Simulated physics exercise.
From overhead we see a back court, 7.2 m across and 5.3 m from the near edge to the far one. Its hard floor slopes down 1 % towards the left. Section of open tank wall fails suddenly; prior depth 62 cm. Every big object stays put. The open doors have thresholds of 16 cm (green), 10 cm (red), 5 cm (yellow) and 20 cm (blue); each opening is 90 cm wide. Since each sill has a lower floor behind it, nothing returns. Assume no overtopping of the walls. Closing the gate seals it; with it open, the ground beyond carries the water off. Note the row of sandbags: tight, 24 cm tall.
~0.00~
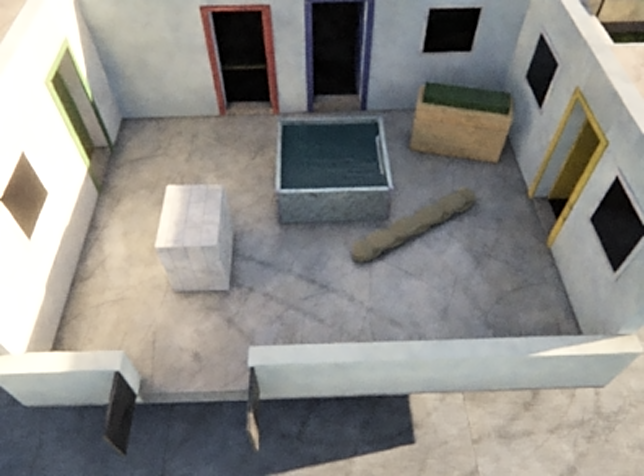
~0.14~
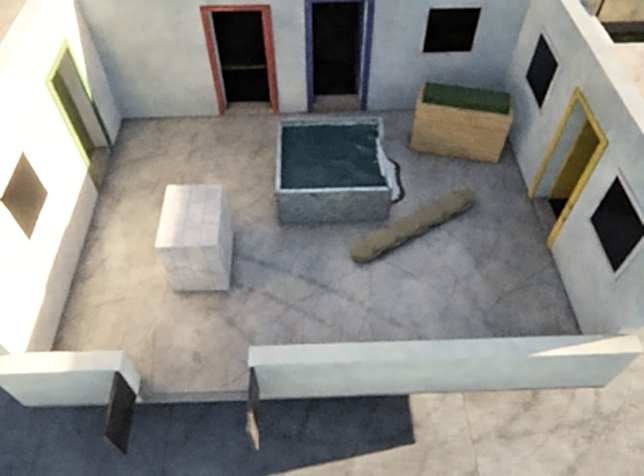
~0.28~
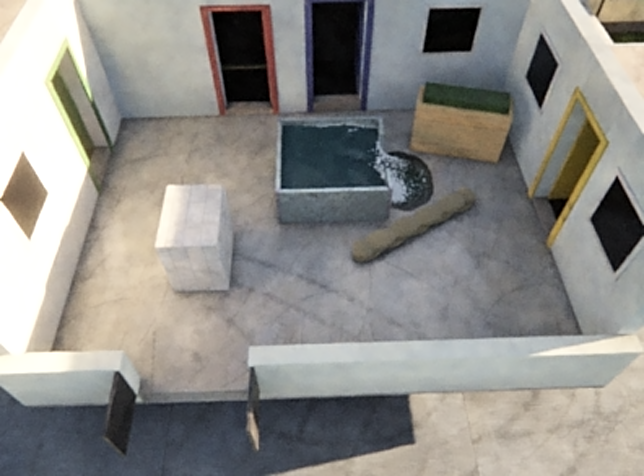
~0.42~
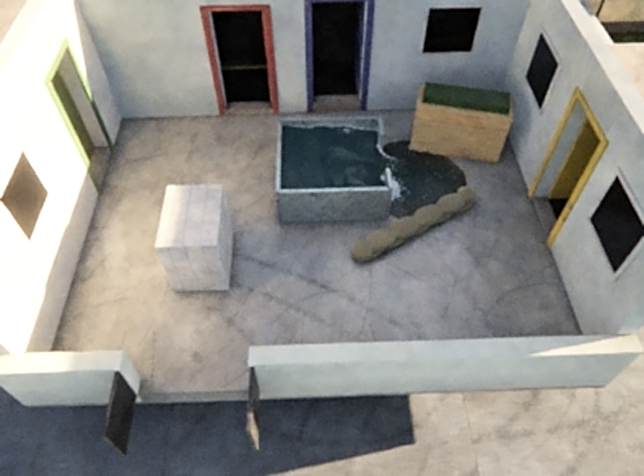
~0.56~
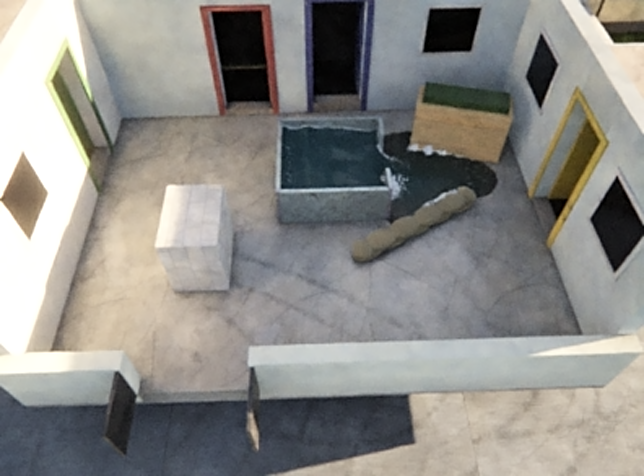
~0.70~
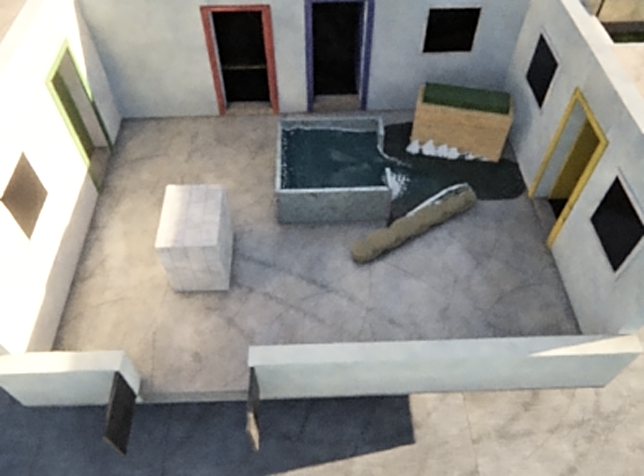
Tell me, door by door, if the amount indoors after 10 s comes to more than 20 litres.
In order: Green door: Fails to top it, red door: Fails to top it, yellow door: Tops it, blue door: Fails to top it.
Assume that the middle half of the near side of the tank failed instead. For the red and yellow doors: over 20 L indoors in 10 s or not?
Here's how it goes: Red falls short, yellow falls short.
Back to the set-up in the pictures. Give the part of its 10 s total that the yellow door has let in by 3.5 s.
Share: ~ 50 %.
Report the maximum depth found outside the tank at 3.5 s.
Around 22 centimetres.
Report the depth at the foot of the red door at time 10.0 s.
2.5 cm.
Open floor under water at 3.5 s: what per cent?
40 %.
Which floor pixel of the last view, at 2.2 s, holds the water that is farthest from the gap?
Roughly at pixel (576, 323).
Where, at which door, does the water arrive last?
The answer is the green door.
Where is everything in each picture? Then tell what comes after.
The first frame shows still water, 62 cm deep, in the open tank at (332, 156).
In the second frame, the front is at (396, 200), 0.5 m from the gap at (381, 171); 0.2 m2 of floor is under water; 62 cm left at the back of the open tank.
In the third frame, water pours out at (380, 173) and has run 0.8 m, to (425, 170); typically 10 cm deep outside, 62 cm at the open tank's back.
In the fourth frame, water pours out at (380, 173) and has run 1.4 m, to (457, 172); typically 6 cm deep outside, 62 cm at the open tank's back.
In the fifth frame, water pours out at (380, 173) and has run 1.9 m, to (489, 173); typically 7 cm deep outside, 57 cm at the open tank's back.
In the sixth frame, the front is at (519, 170), 2.4 m from the gap at (381, 173); 2.9 m2 of floor is under water; 52 cm left at the back of the open tank.
After 1.4 s water covers 15 % of the floor and is deepest (44 cm) near (521, 175); green door not reached, red door not reached, yellow door 8 cm at the sill, 0 L in, blue door not reached.
After 2.2 s water covers 25 % of the floor and is deepest (35 cm) near (510, 175); green door not reached, red door not reached, yellow door 13 cm at the sill, 11 L in, blue door 1 cm at the sill, 0 L in.
After 3.5 s water covers 40 % of the floor and is deepest (22 cm) near (443, 201); green door not reached, red door not reached, yellow door 11 cm at the sill, 47 L in, blue door 4 cm at the sill, 0 L in.
After 6.0 s water covers 70 % of the floor and is deepest (14 cm) near (443, 201); green door not reached, red door 3 cm at the sill, 0 L in, yellow door 8 cm at the sill, 83 L in, blue door 7 cm at the sill, 0 L in.
After 10.0 s water covers 90 % of the floor and is deepest (10 cm) near (83, 248); green door 8 cm at the sill, 0 L in, red door 3 cm at the sill, 0 L in, yellow door 4 cm at the sill, 92 L in, blue door 4 cm at the sill, 0 L in.
